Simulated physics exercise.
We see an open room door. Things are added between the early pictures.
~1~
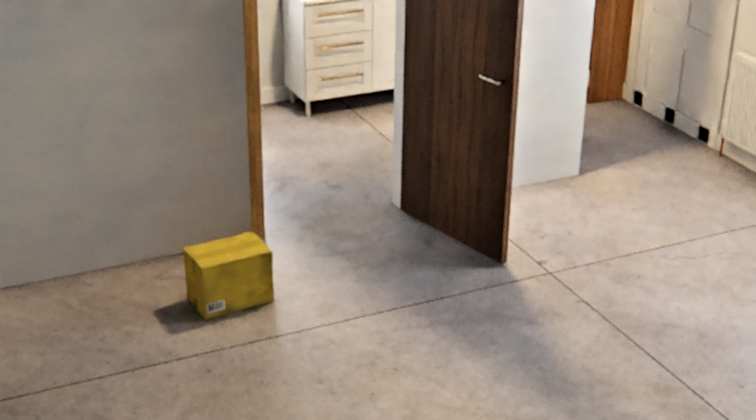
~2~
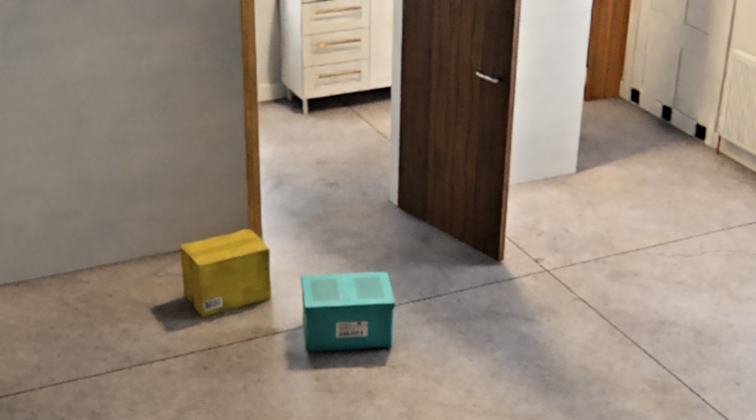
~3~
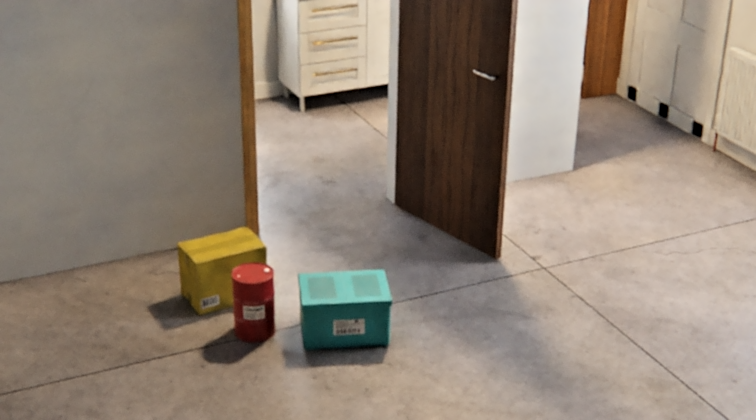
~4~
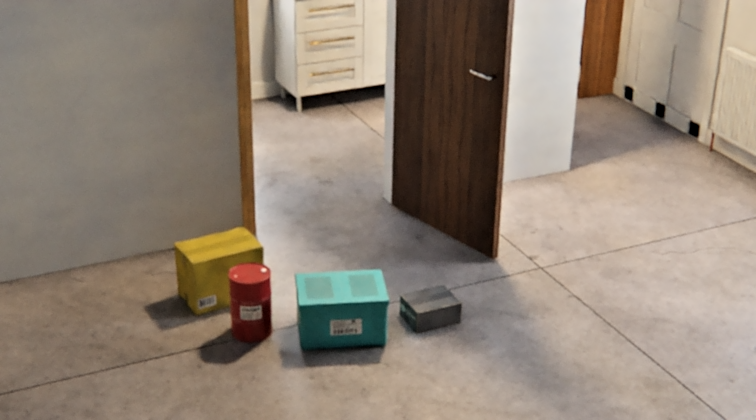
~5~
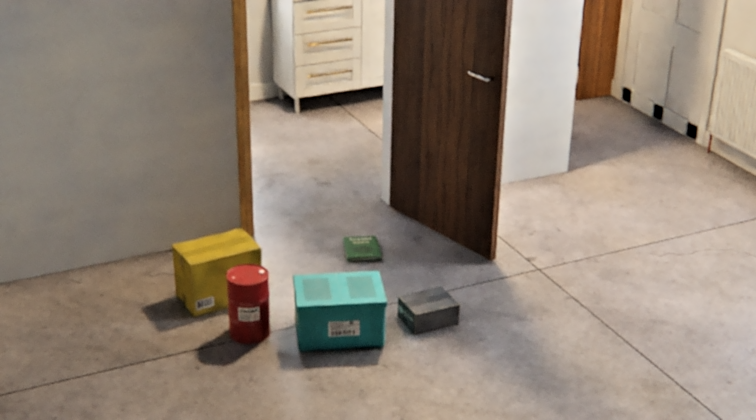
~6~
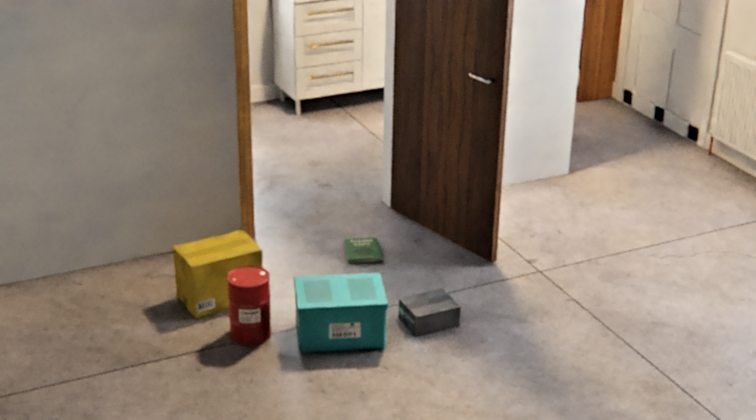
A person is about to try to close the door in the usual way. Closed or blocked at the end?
As it turns out, it shuts.
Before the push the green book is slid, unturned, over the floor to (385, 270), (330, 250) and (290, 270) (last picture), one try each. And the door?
First, it is blocked; second, it reaches the frame; third, it closes.
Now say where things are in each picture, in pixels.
The first picture shows door wide open and still; yellow box (229, 275).
The second picture shows door wide open and still; turquoise tote (347, 312).
The third picture shows door wide open and still; yellow box (223, 270).
The fourth picture shows door wide open and still; turquoise tote (341, 310); red canister (251, 303).
The fifth picture shows door wide open and still; yellow box (218, 272); grey parcel (428, 310).
The sixth picture shows door wide open and still; green book (363, 250); turquoise tote (340, 313).
Then, 1.40 s after the last picture, open by 61°.
Then, 2.10 s after the last picture, open by 35°; green book slid about its own width near (327, 242).
Then, 2.80 s after the last picture, open by 12°; green book slid well along near (300, 227).
At rest, open by 0°; moved from the start, green book; the other 4 in place. Seen from the same camera at the end, green book near (291, 218).
